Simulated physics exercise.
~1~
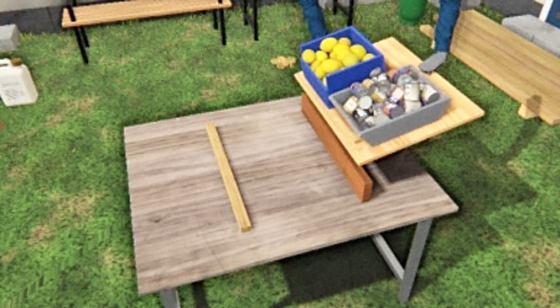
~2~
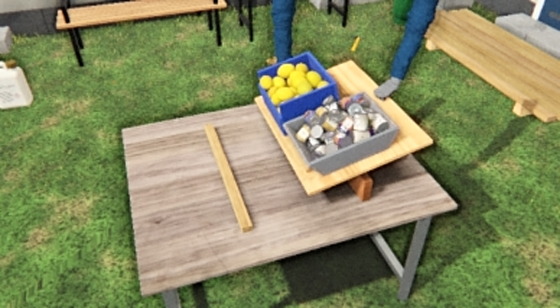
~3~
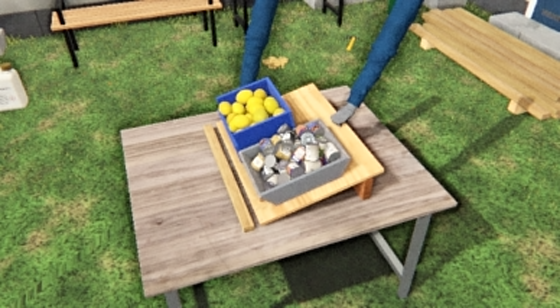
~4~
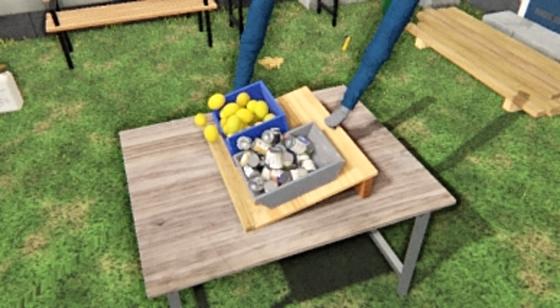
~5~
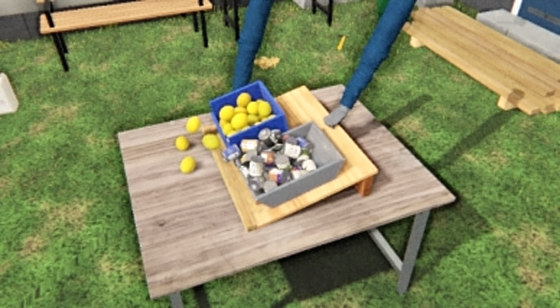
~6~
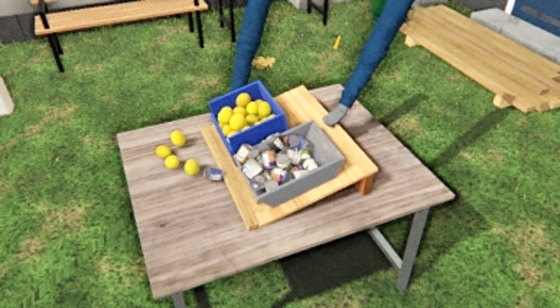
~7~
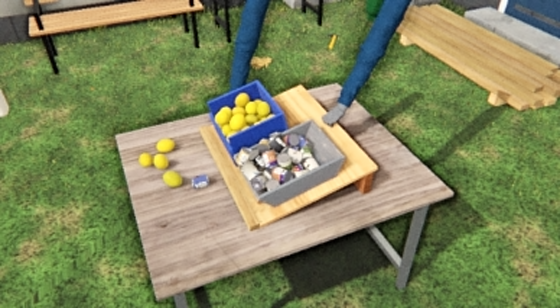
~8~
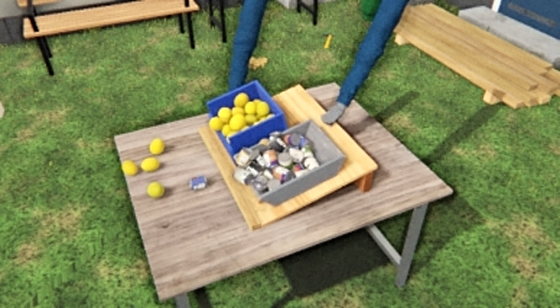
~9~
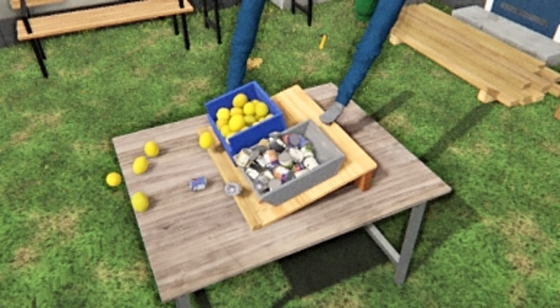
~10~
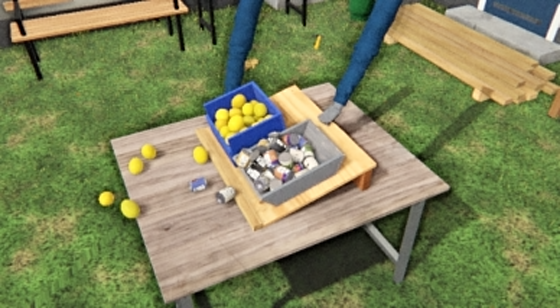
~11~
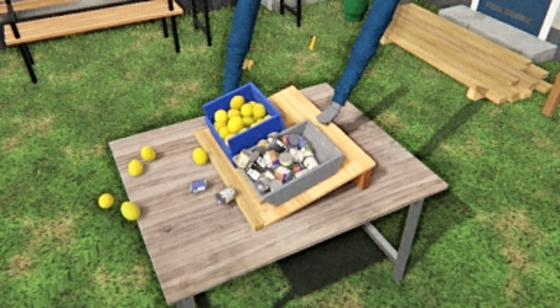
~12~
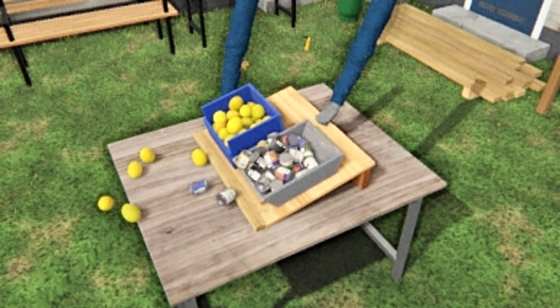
A tilted wooden board carrying a blue tote of lemons and a grey tote of small tins swoops down leftward onto a table and stops abruptly against a wooden strip; several lemons and two tins spill leftward, coming to rest on and beside the tabletop while both totes stay put.
